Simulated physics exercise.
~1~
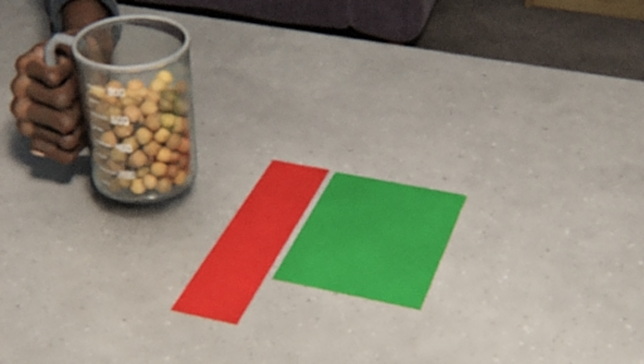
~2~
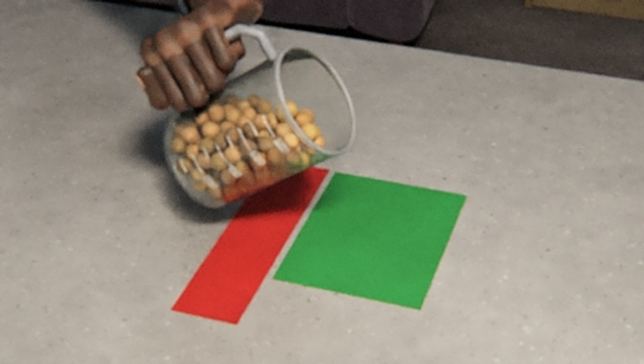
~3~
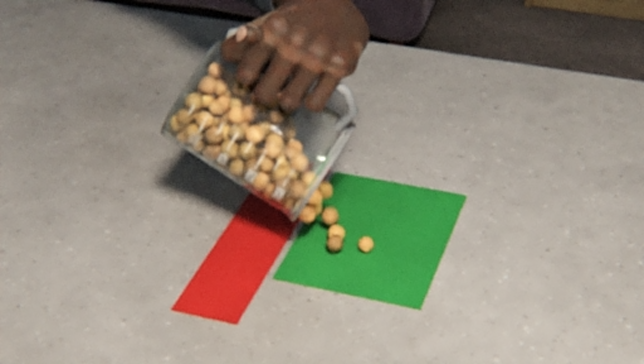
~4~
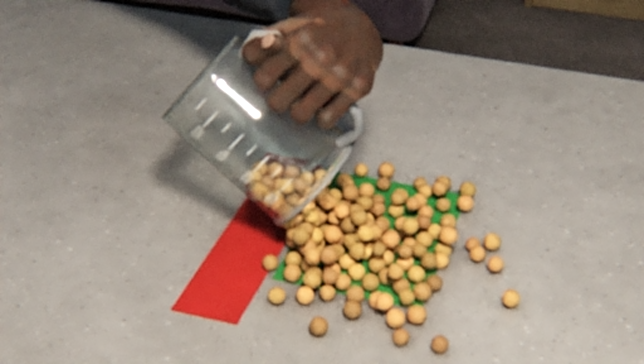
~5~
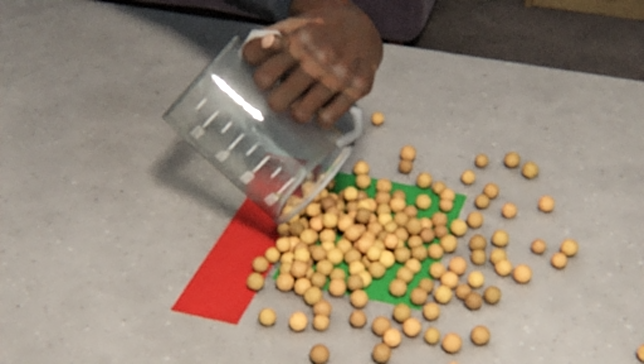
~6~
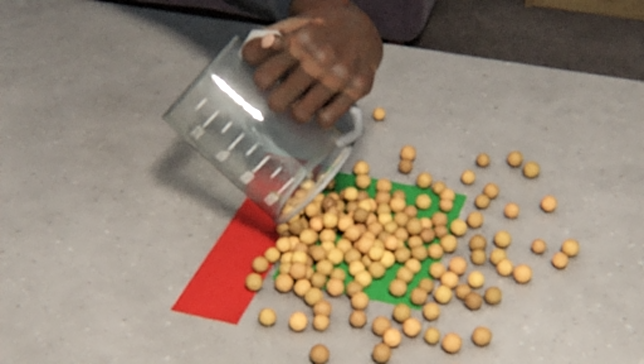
A hand holds a clear jug full of small tan wooden beads at the left of a pale grey table, seen from above at an angle. Beside it, a narrow red mat lies next to a wider green mat on its right. The hand lifts the jug rightward and tips it over the mats, and a few beads drop onto the green one. The jug tilts further, and the beads pour out in a heap, some rolling beyond the mat. Finally the jug hangs tipped and all but empty, with most beads on the green mat, many scattered around it and a few on the red.
